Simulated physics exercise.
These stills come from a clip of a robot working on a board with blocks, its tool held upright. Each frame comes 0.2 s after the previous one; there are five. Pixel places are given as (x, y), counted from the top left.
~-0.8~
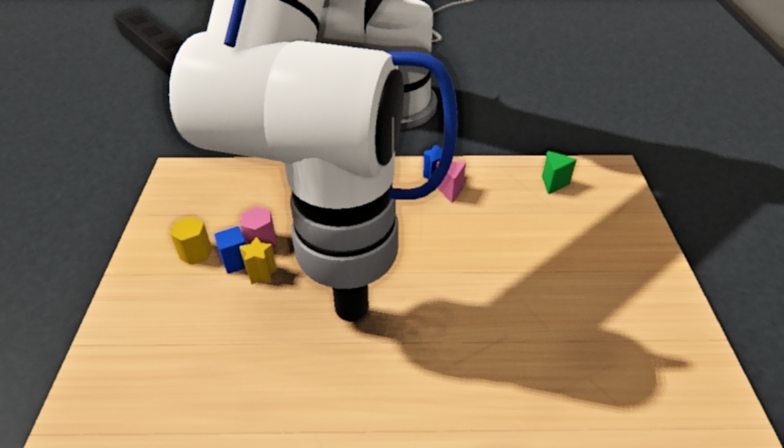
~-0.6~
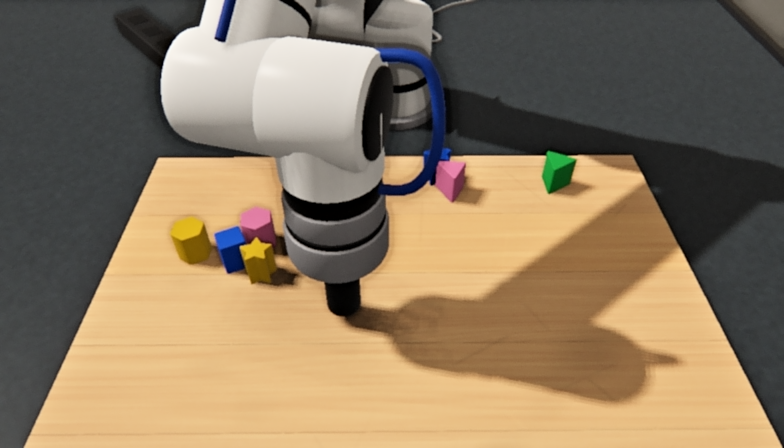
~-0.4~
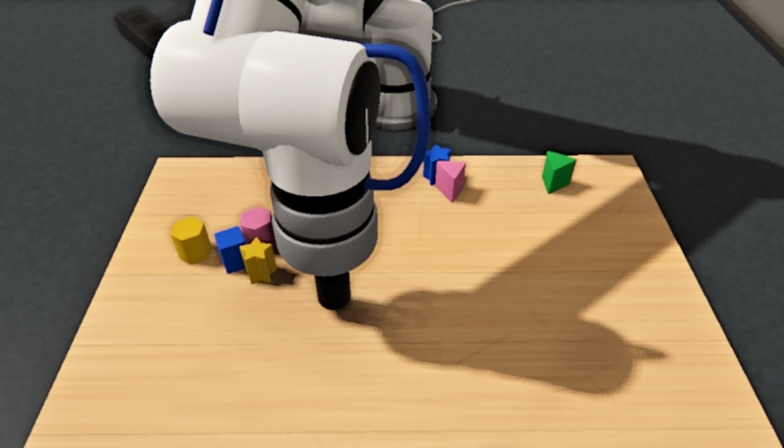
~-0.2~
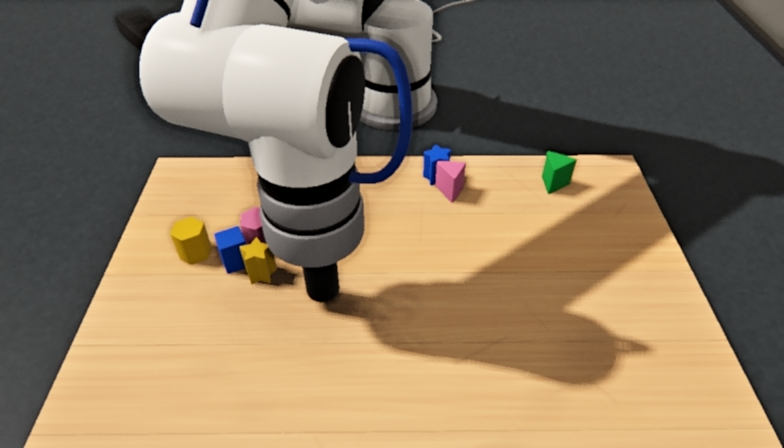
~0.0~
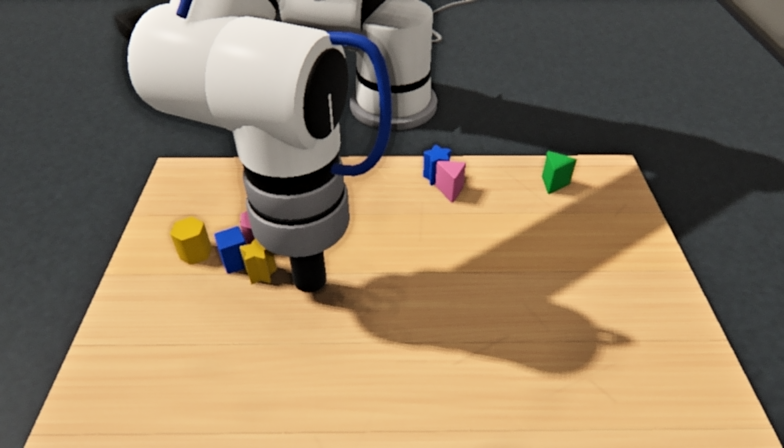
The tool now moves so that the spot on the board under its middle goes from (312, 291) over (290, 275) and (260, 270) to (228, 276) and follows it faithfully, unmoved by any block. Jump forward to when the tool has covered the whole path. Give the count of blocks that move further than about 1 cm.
The result: Three blocks or more.
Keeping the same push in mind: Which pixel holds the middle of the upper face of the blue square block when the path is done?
It will likely be found at (194, 235).
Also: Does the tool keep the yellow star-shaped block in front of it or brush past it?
Still leading.
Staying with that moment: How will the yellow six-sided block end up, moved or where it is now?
Displaced, by a centimetre or more.
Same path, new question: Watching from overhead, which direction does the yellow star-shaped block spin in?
If we look at it from overhead, the yellow star-shaped block pivots counter-clockwise.
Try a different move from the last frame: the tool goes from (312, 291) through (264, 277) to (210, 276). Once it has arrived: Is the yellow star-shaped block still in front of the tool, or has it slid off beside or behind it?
Most likely the yellow star-shaped block stays ahead.
What follows on the original path. One third of the way, tool at (286, 264); nothing pushed yet.
Two thirds of the way, tool at (256, 260); yellow six-sided block at (182, 226); blue square block at (208, 234), turned 35° clockwise; yellow star-shaped block at (224, 248), turned 20° anticlockwise.
At the end, tool at (225, 266); yellow six-sided block at (176, 221), turned 15° anticlockwise; blue square block at (194, 235), turned 85° clockwise; yellow star-shaped block at (191, 258), turned 30° anticlockwise; pink six-sided block not moved.
